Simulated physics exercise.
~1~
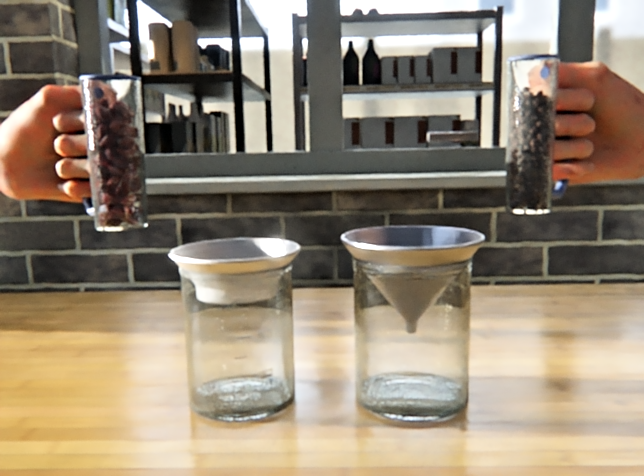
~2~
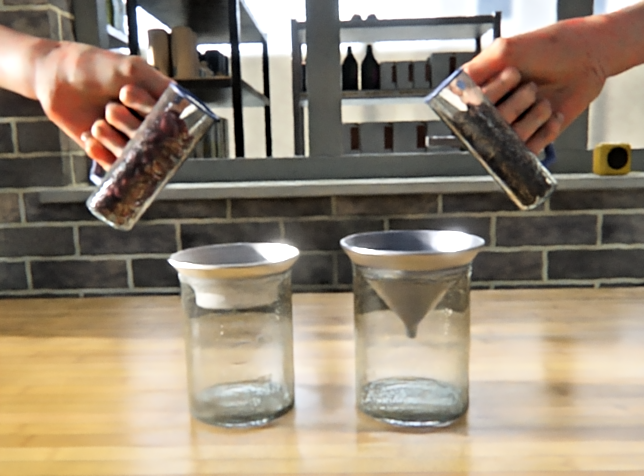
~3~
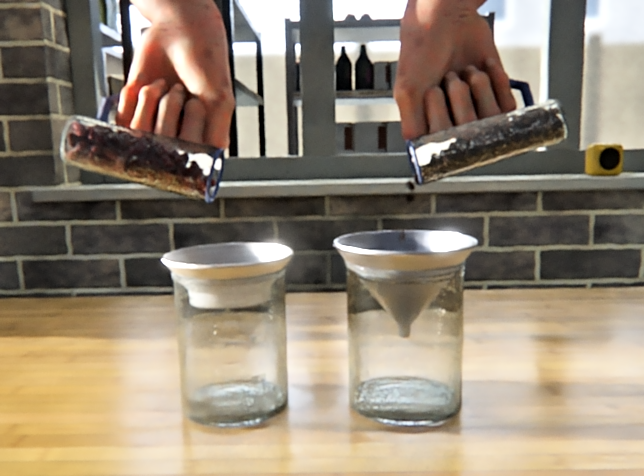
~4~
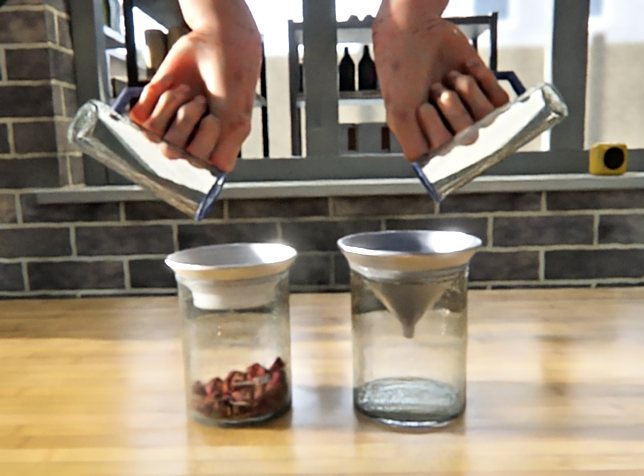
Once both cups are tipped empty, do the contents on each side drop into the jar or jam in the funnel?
On the left, the reddish pieces all drop through into the jar. On the right, the dark pieces jam in the funnel and none reach the jar.
On a wooden counter, two hands empty glass cups into funnels, but only the left drains.
